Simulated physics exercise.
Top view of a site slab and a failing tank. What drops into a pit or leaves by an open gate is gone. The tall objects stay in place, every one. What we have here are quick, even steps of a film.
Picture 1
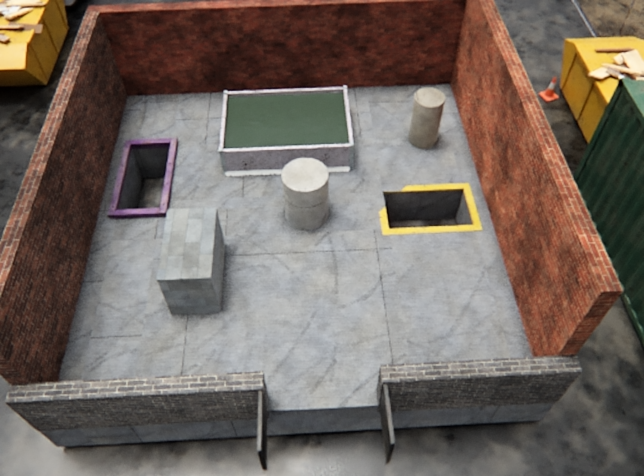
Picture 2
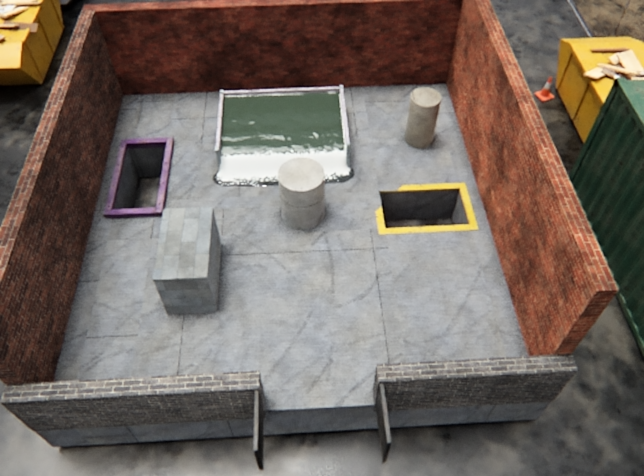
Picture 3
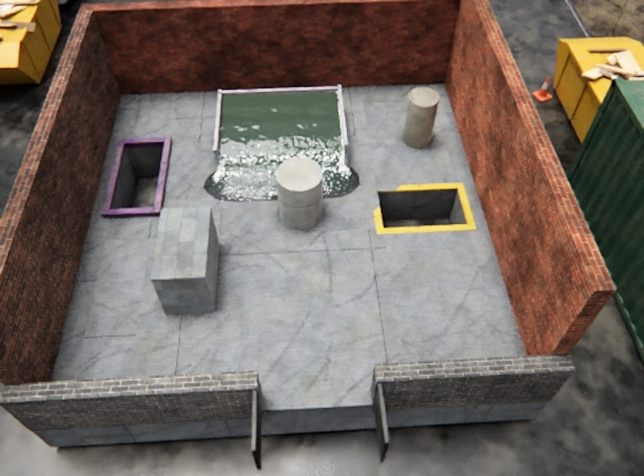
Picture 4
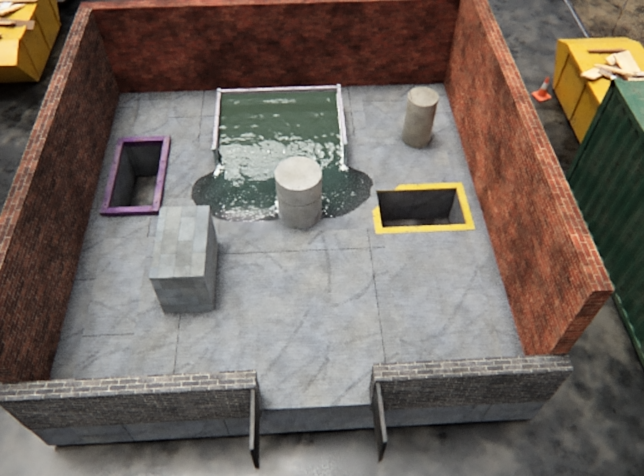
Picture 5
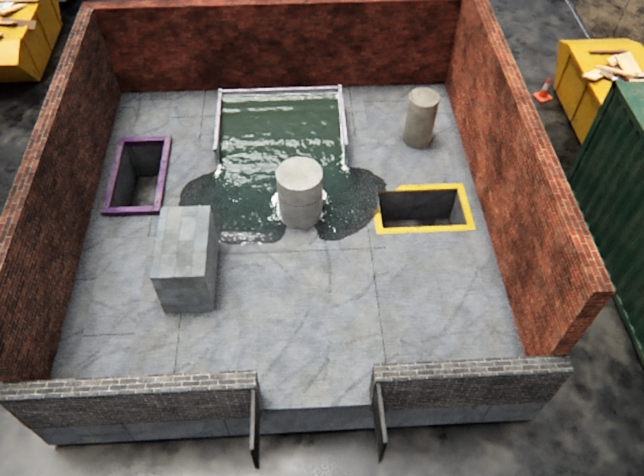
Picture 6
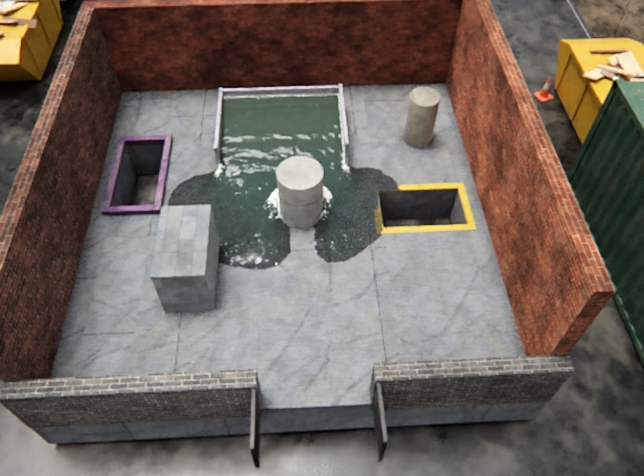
Green water poured out of the tank's near side onto the grey slab, spread around the round pillar in its path, and reached the grey block on the left and the yellow-edged pit on the right.
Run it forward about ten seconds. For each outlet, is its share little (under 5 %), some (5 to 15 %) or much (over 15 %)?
Shares: The gate gets much; the yellow pit gets much; the purple pit gets little.
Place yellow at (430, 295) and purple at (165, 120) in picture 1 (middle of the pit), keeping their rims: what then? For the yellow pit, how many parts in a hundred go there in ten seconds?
Note: Yellow pit, 25 percent.
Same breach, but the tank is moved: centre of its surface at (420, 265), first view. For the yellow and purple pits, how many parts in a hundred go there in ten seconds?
The yellow pit ends up with 6 per cent and the purple pit with 0 per cent.
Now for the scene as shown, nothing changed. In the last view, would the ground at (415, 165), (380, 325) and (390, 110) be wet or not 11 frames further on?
In that order: Free of water, covered, free of water.
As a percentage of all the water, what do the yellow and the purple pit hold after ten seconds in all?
In the order asked, roughly 22 and 0 percent.
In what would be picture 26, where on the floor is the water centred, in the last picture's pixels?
Near (259, 235).
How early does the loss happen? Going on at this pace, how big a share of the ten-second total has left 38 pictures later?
About 75 per cent.
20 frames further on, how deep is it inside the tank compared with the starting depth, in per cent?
My reading: Near 20 %.
A moment on, water covers 30 % of the floor; the gate 0 %, the yellow pit 2 %, the purple pit 0 %.
Next, water covers 50 % of the floor; the gate 1 %, the yellow pit 7 %, the purple pit 0 %.
Then, water covers 55 % of the floor; the gate 8 %, the yellow pit 12 %, the purple pit 0 %.
Later, water covers 65 % of the floor; the gate 15 %, the yellow pit 15 %, the purple pit 0 %.
In the end, water covers 80 % of the floor; the gate 20 %, the yellow pit 21 %, the purple pit 0 %.
